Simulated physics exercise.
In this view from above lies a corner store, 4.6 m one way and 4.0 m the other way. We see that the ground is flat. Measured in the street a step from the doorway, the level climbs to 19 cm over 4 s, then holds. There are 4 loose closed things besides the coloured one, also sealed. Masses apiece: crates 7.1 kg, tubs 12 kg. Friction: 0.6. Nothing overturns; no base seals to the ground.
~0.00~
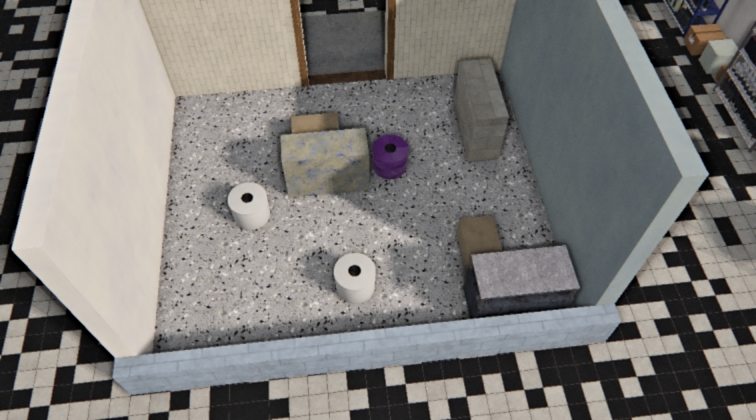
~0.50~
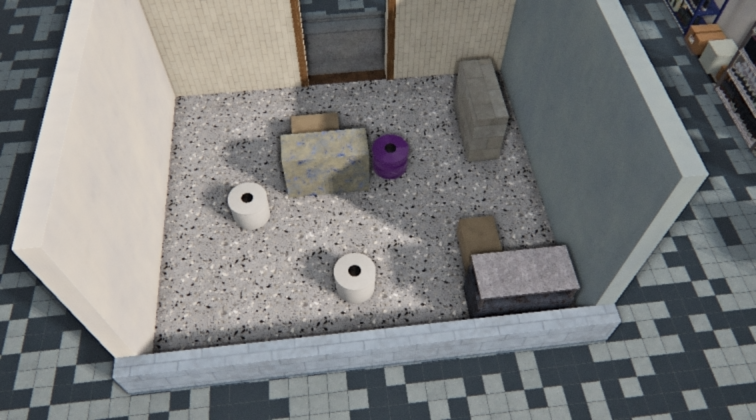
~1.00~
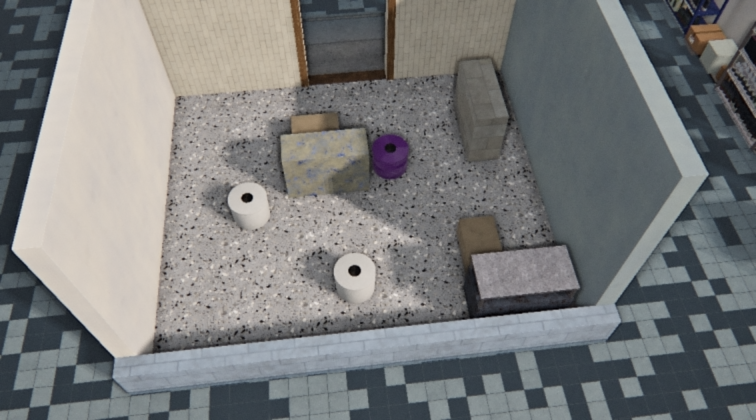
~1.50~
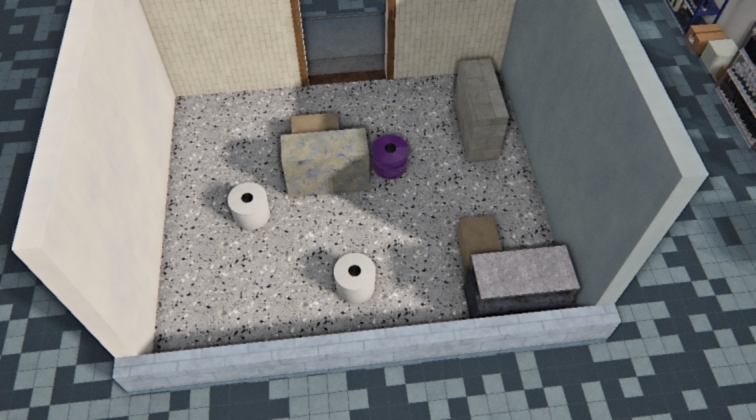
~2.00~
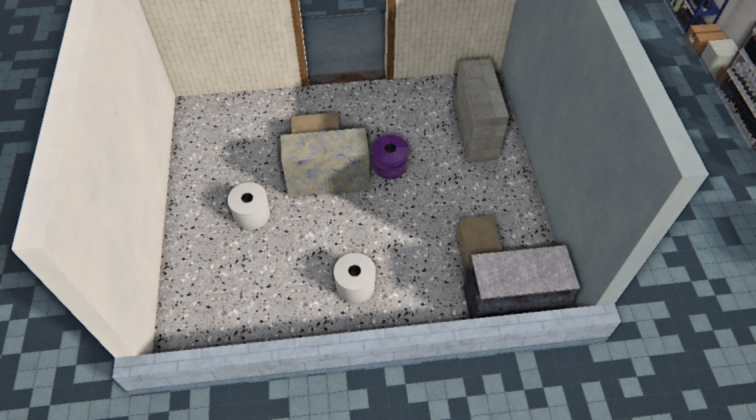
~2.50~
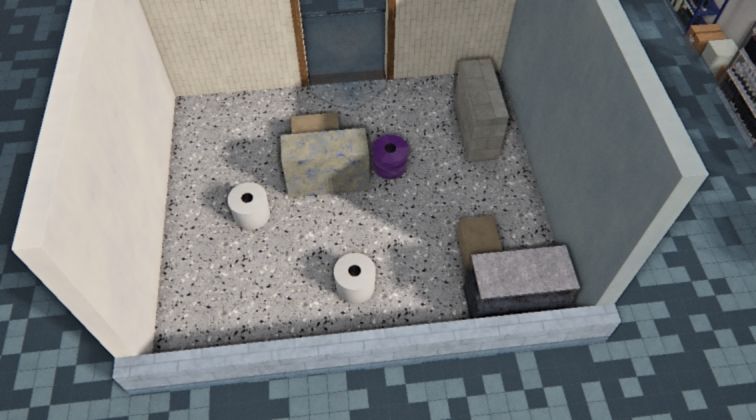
A pale-walled room with a speckled grey floor and a doorway in its back wall is seen from above. A mottled block stands near the middle beside a purple tub, with two white cylinders to the left and front and grey box-like pieces along the right. The tiled ground outside turns from black and white to bluish grey, while the objects and camera stay still.
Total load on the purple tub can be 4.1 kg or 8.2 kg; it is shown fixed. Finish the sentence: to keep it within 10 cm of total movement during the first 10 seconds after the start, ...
To keep it within 10 cm in that time, no load offered works.
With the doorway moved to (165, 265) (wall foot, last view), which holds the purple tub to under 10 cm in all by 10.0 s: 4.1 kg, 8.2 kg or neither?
The answer is that the lesser mass suffices.
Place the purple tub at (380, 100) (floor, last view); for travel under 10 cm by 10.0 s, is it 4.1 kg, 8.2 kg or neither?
Well, no option works.
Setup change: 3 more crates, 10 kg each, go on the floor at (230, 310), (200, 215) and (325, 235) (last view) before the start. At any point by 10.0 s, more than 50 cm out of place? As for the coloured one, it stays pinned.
Below the mark, above the mark, below the mark.
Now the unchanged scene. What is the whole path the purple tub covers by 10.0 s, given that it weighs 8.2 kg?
I'd say close to 150 cm in total.
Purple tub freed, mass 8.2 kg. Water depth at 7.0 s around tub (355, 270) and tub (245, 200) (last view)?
2 and 2 cm.
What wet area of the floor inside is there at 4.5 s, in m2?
My estimate is roughly 5.0 m2.
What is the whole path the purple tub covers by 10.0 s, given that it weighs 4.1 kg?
Total path: Roughly 400 cm.
After 3.5 s the purple tub would be 0 cm from its start with 4.1 kg and 0 cm from its start with 8.2 kg; 1 cm of water round it then.
After 4.5 s the purple tub would be 39 cm from its start with 4.1 kg and 29 cm from its start with 8.2 kg; 3 cm of water round it then.
After 7.0 s the purple tub would be 215 cm from its start with 4.1 kg and 109 cm from its start with 8.2 kg; 4 cm of water round it then.
After 10.0 s the purple tub would be 246 cm from its start with 4.1 kg and 128 cm from its start with 8.2 kg; 6 cm of water round it then.
